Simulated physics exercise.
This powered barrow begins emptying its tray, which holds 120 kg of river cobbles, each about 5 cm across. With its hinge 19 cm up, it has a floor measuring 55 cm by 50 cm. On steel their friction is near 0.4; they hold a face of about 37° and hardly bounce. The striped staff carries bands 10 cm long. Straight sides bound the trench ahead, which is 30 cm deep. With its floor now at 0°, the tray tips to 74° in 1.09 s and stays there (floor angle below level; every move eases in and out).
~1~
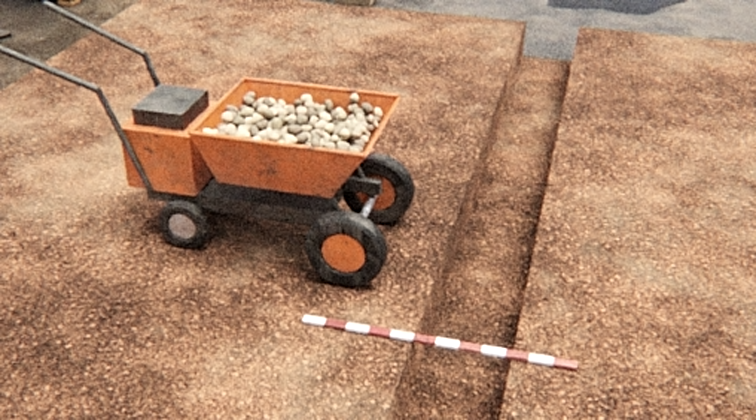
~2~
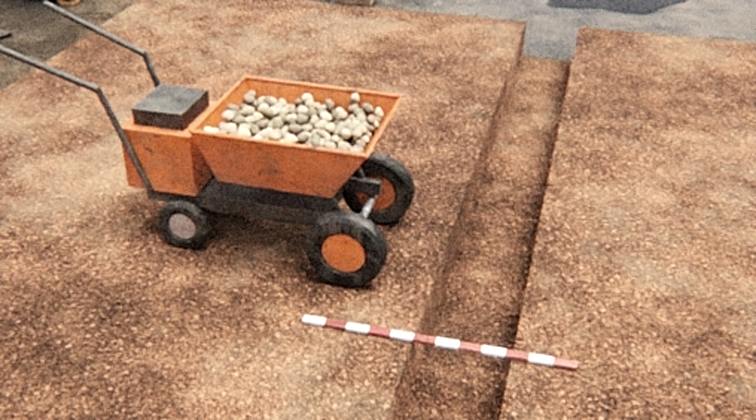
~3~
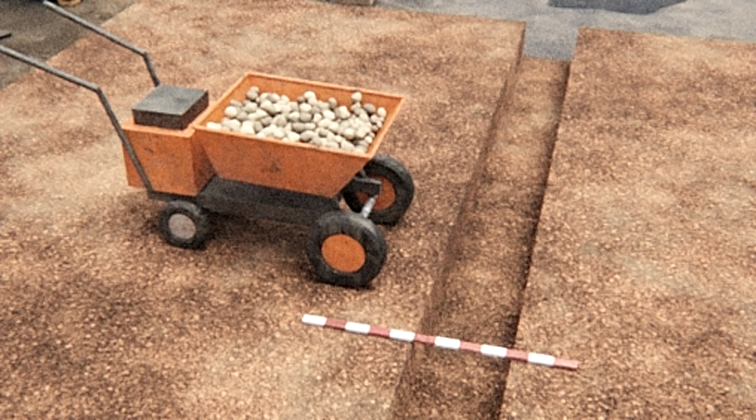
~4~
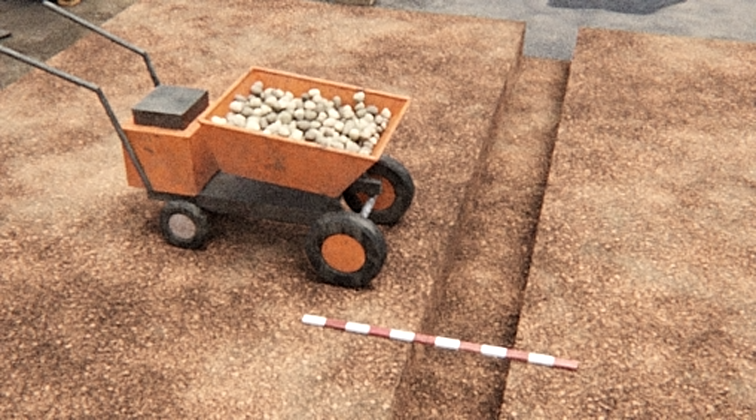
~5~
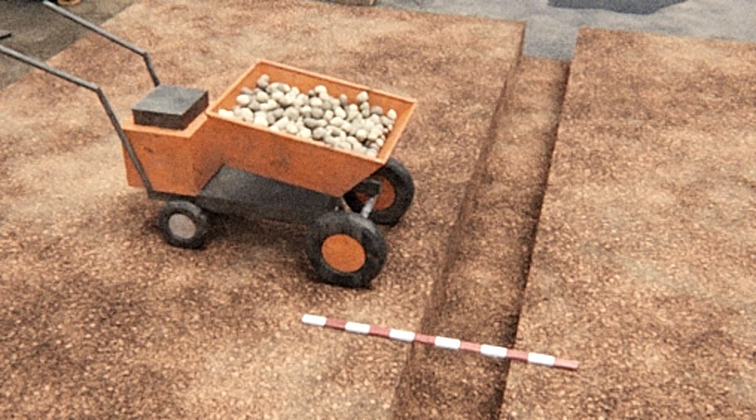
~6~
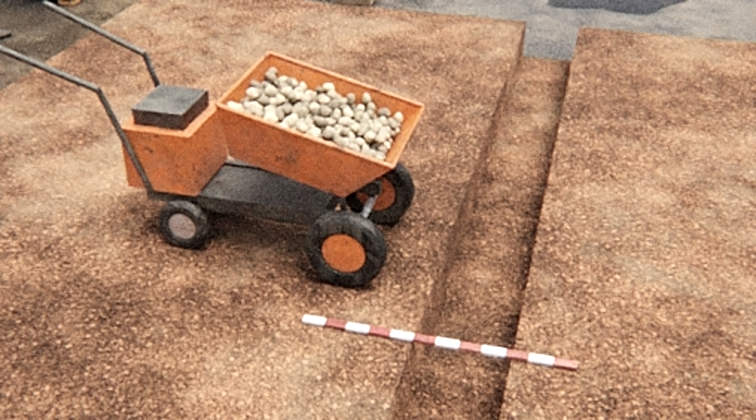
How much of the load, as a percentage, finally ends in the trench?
I would put it at about 74 per cent.
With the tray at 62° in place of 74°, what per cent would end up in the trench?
It would be near 60 per cent.
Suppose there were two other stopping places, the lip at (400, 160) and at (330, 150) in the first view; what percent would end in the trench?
About 40 per cent from the first spot, about 100 from the second.
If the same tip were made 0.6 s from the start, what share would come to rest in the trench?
Probably about 55 in a hundred.
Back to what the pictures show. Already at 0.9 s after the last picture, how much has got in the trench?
Close to 35 per cent at that time.
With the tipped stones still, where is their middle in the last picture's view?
Roughly at pixel (504, 307).
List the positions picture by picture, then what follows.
The first picture shows lip at (365, 156), floor tilted 0°, highest stones at (319, 114).
The second picture shows lip at (366, 156), floor tilted 1°, highest stones at (300, 112).
In the third picture, the tray is at 2°, its lip at (370, 157); the top of the load is at (287, 109).
In the fourth picture, the tray is at 5°, its lip at (376, 160); the top of the load is at (279, 105).
The fifth picture shows lip at (383, 163), floor tilted 9°, highest stones at (265, 96).
The sixth picture shows lip at (392, 167), floor tilted 14°, highest stones at (271, 88).
Then, 0.5 s after the last picture the floor is at 63°, 100 % in the tray; the foremost stones are at (466, 214).
Then, 0.9 s after the last picture the floor is at 74°, 53 % in the tray, 34 % in the trench, 13 % past the trench; the foremost stones are at (570, 302).
Then, 1.2 s after the last picture the floor is at 74°, 19 % in the tray, 56 % in the trench, 26 % past the trench; the foremost stones are at (685, 280).
Then, 3.2 s after the last picture the floor is at 74°, 0 % in the tray, 74 % in the trench, 26 % past the trench; the foremost stones are past the picture's edge.
